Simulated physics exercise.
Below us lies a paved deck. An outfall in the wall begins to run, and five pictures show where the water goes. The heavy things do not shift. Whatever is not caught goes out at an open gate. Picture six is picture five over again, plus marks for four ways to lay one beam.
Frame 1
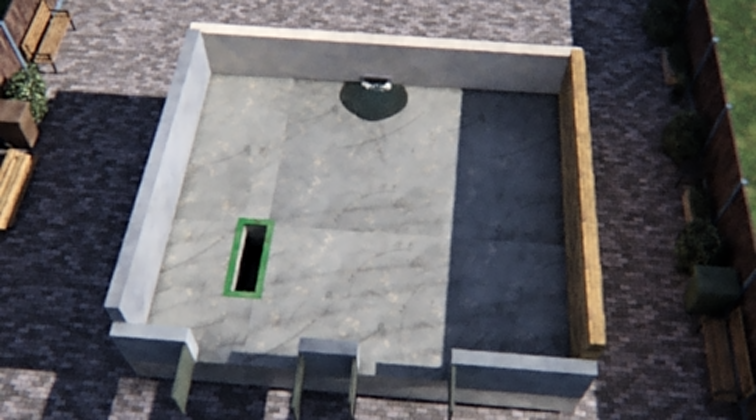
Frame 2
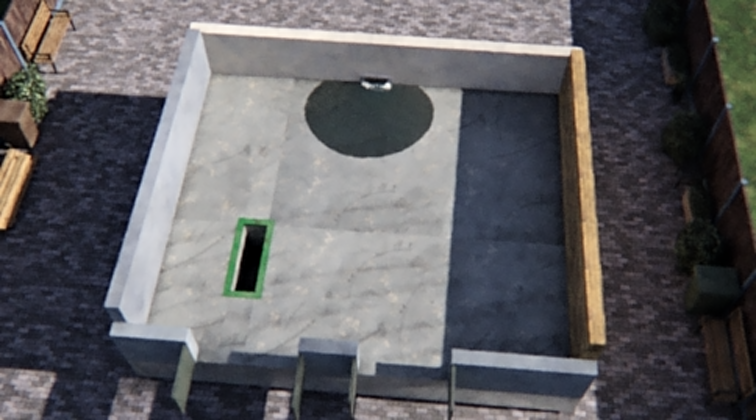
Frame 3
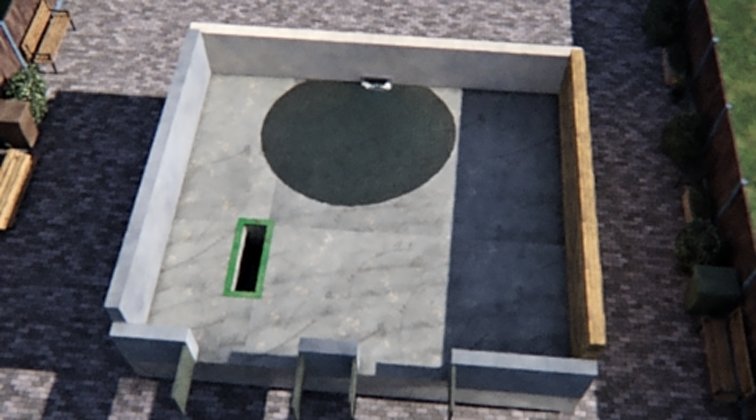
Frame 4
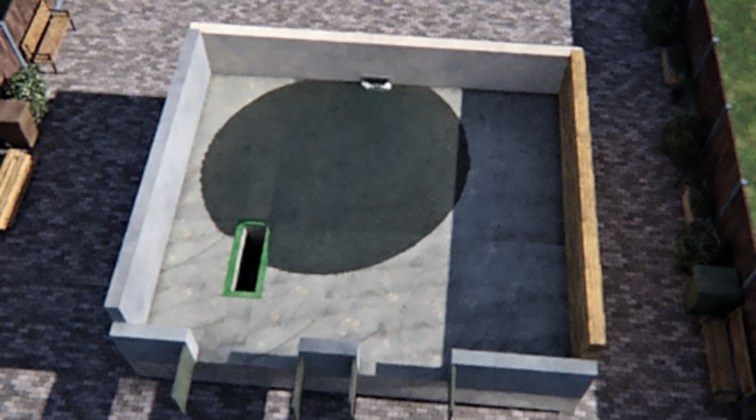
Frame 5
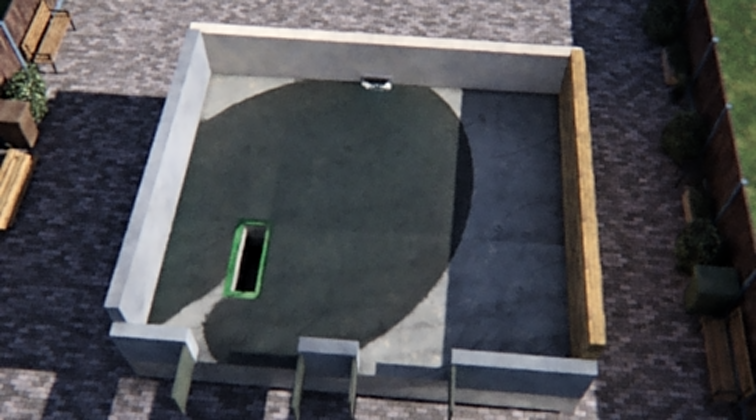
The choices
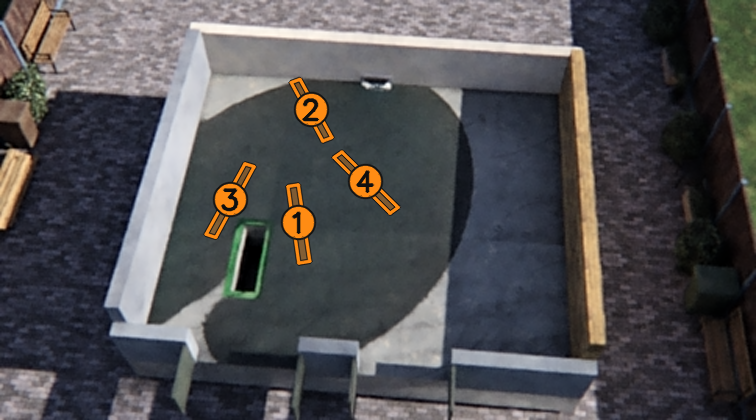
A dark wet patch spreads across the pale grey floor of a walled, roofless enclosure, seen from high above with brick paving around it. A small outlet sits at the far wall, a green-rimmed rectangular drain lies left of centre, gaps open in the near wall, and a brown wall stands right. The patch widens from the outlet, surrounds the drain and reaches the near wall, while the camera stays still.
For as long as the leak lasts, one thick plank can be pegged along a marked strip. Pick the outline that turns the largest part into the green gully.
Spot 3 does it best.
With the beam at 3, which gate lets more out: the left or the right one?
The left one.
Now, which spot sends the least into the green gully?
The answer is 1.
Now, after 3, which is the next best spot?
Here it is spot 2.
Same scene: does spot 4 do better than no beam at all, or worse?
Spot 4 is worse.
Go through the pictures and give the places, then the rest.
The first frame shows outfall at (376, 80); green gully at (249, 257); open gate at (251, 352); open gate at (404, 364); front seen at (355, 111), 2 % of the ground wet; green gully still dry.
The second frame shows front seen at (321, 140), 9 % of the ground wet; green gully still dry.
The third frame shows front seen at (315, 195), 20 % of the ground wet; green gully still dry.
The fourth frame shows front seen at (291, 266), 38 % of the ground wet; green gully taking water.
The fifth frame shows front seen at (175, 306), 57 % of the ground wet; green gully taking water.
On the marked copy, 1 from (293, 185) to (304, 262); 2 from (295, 80) to (327, 139); 3 from (210, 235) to (249, 165); 4 from (337, 154) to (394, 210).
Choosing 1, about 16 % of the stream goes into the green gully, about 84 % out by the gates.
Choosing 2, about 29 % of the stream goes into the green gully, about 71 % out by the gates.
Choosing 3, about 42 % of the stream goes into the green gully, about 58 % out by the gates.
Choosing 4, about 22 % of the stream goes into the green gully, about 78 % out by the gates.
